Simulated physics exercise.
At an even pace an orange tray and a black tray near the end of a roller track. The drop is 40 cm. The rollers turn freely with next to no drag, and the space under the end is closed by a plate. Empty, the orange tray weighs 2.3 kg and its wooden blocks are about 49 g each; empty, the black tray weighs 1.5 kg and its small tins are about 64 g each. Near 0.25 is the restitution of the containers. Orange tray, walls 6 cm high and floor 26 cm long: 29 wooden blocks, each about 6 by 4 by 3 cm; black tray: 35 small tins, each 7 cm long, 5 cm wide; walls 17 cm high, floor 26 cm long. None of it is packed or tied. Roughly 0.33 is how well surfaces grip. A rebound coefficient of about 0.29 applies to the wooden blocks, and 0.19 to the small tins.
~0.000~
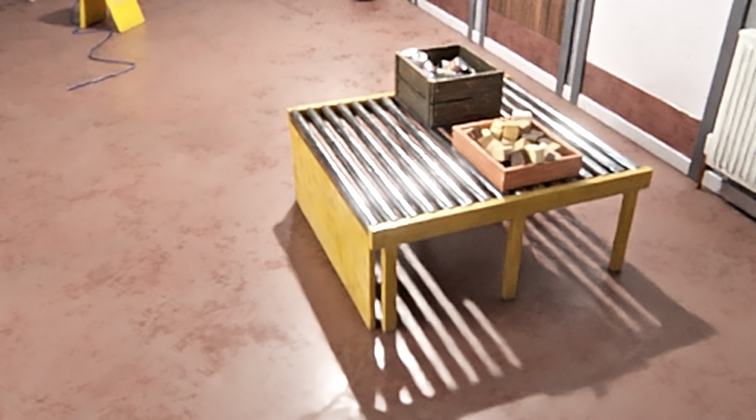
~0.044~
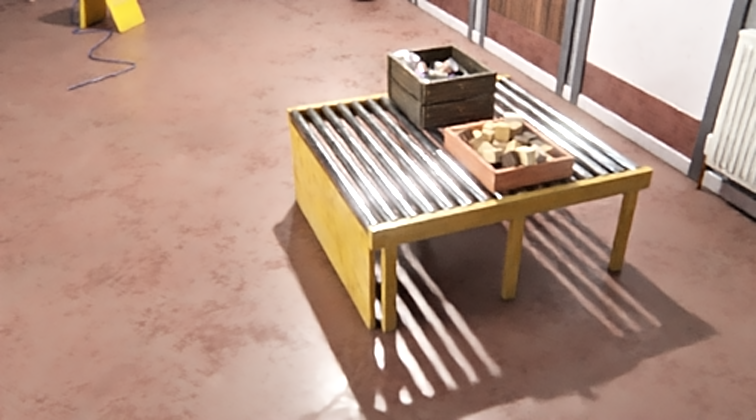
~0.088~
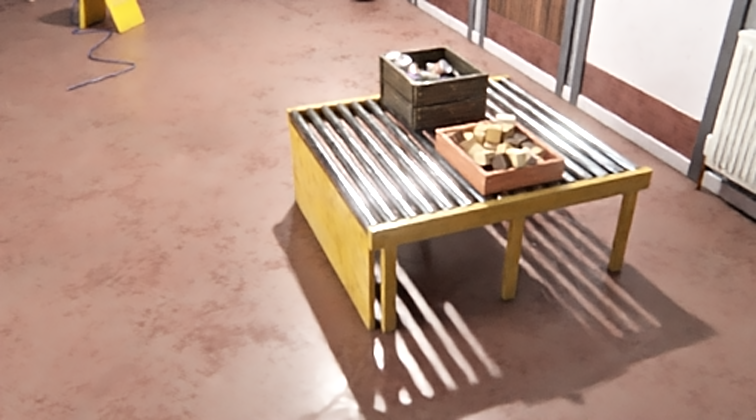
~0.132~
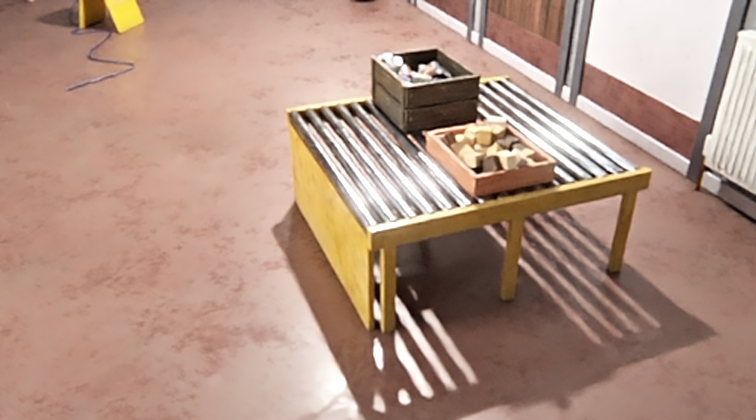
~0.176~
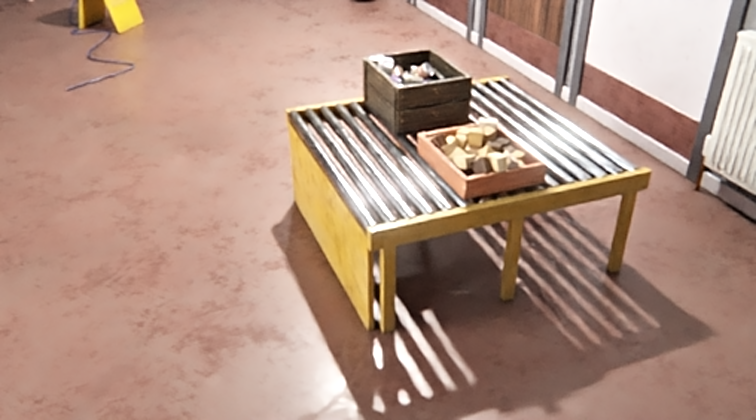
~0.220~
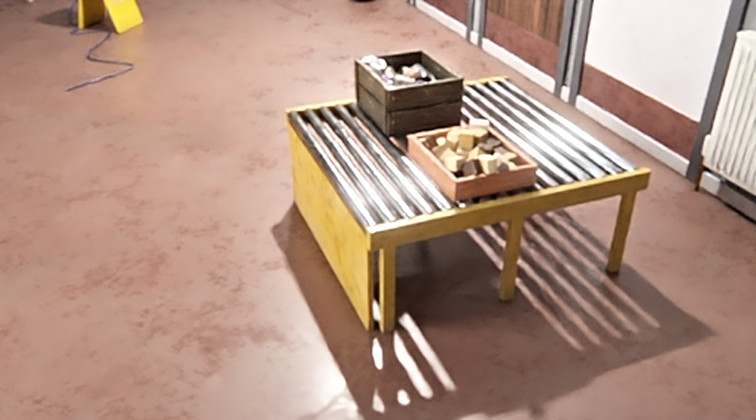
On a yellow roller table, a black tray and an orange tray slide slowly left together.
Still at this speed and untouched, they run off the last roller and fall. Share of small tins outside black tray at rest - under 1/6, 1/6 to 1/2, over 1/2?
Over 1/2.
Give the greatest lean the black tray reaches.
95°.
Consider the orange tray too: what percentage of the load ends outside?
For the orange tray, 30 percent.
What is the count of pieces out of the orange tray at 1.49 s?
Out by then, roughly: Orange tray 8.
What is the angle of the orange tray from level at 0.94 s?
I'd put the lean near 10°.
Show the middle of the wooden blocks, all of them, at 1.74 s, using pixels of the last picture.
Middle: About (285, 303) px.
After 0.58 s, the leading end passes the last roller.
After 0.94 s, the orange tray leans 10° with 0 of 29 out and the black tray leans 13° with 0 of 35 out.
After 1.14 s, the orange tray leans 57° with 3 of 29 out and the black tray leans 62° with 1 of 35 out.
After 1.49 s, the orange tray leans 6° with 9 of 29 out and the black tray has gone over with 22 of 35 out.
Final count (at 1.74 s), the orange tray is level with 9 of 29 out and the black tray has gone over with 22 of 35 out. Asked share, 22 of 35, 63 per cent.
